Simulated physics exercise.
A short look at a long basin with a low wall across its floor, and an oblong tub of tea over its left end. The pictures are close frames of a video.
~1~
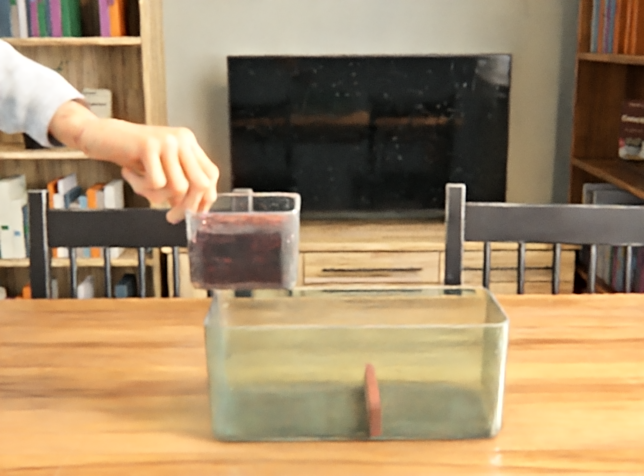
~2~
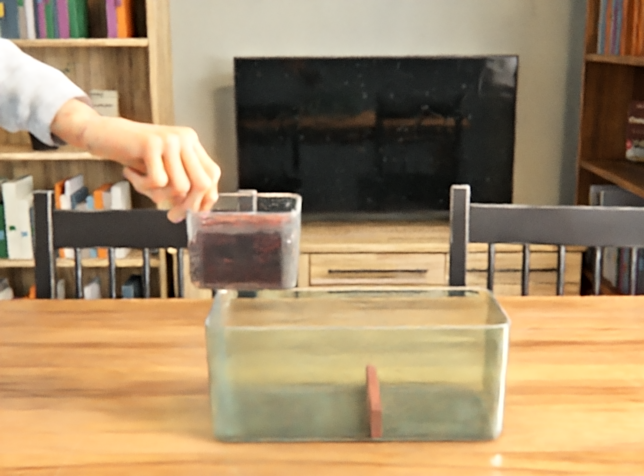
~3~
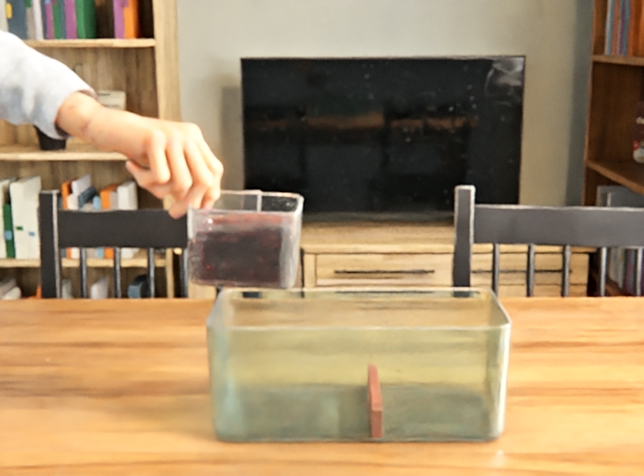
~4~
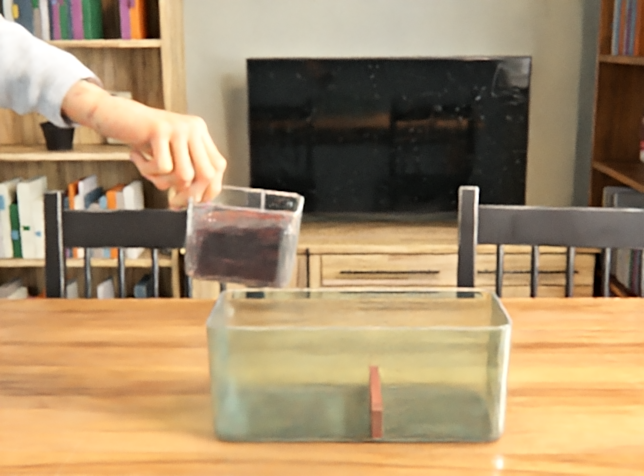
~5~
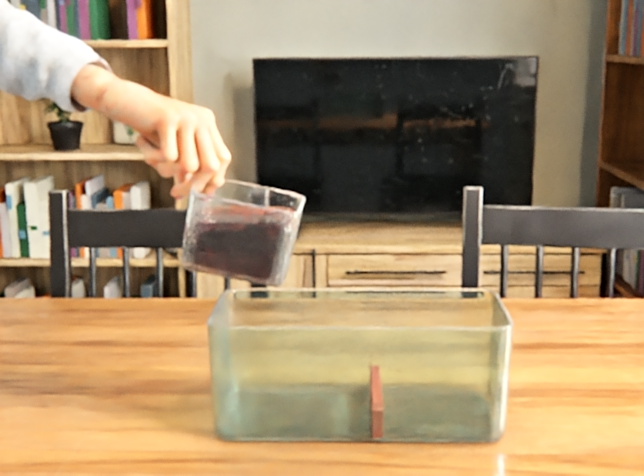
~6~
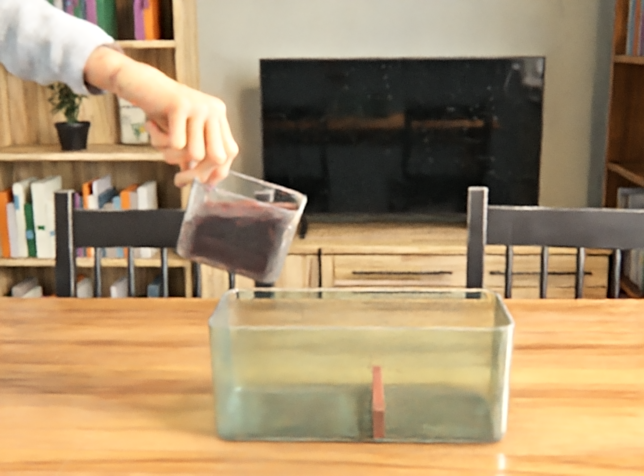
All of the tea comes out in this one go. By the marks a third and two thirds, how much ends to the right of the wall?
It comes to above two thirds.
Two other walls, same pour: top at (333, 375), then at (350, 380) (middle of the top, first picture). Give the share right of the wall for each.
First some 95, then 90 per cent.
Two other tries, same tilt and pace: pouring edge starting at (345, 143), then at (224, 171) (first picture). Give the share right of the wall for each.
The first gives 75 %, the second 15 %.
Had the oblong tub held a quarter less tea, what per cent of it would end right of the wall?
Near 85 %.
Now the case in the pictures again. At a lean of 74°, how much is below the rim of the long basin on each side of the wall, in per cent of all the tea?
Some 10 per cent left and 0 right.
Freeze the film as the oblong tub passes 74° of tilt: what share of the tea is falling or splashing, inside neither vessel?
Roughly 30 in a hundred.
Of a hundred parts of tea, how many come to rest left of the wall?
It comes to 20 per cent or so.
A moment on, the tilt is 74° and 62 per cent is still to pour, 8 is left of the wall and 0 right of it.
Next, the tilt is 107° and 10 per cent is still to pour, 11 is left of the wall and 64 right of it.
Then the tilt is 112° and 0 per cent is still to pour, 16 is left of the wall and 84 right of it.
Later the tilt is 112° and 0 per cent is still to pour, 19 is left of the wall and 80 right of it.
Finally, 19 per cent lies left of the wall, 80 right of it and 1 outside.
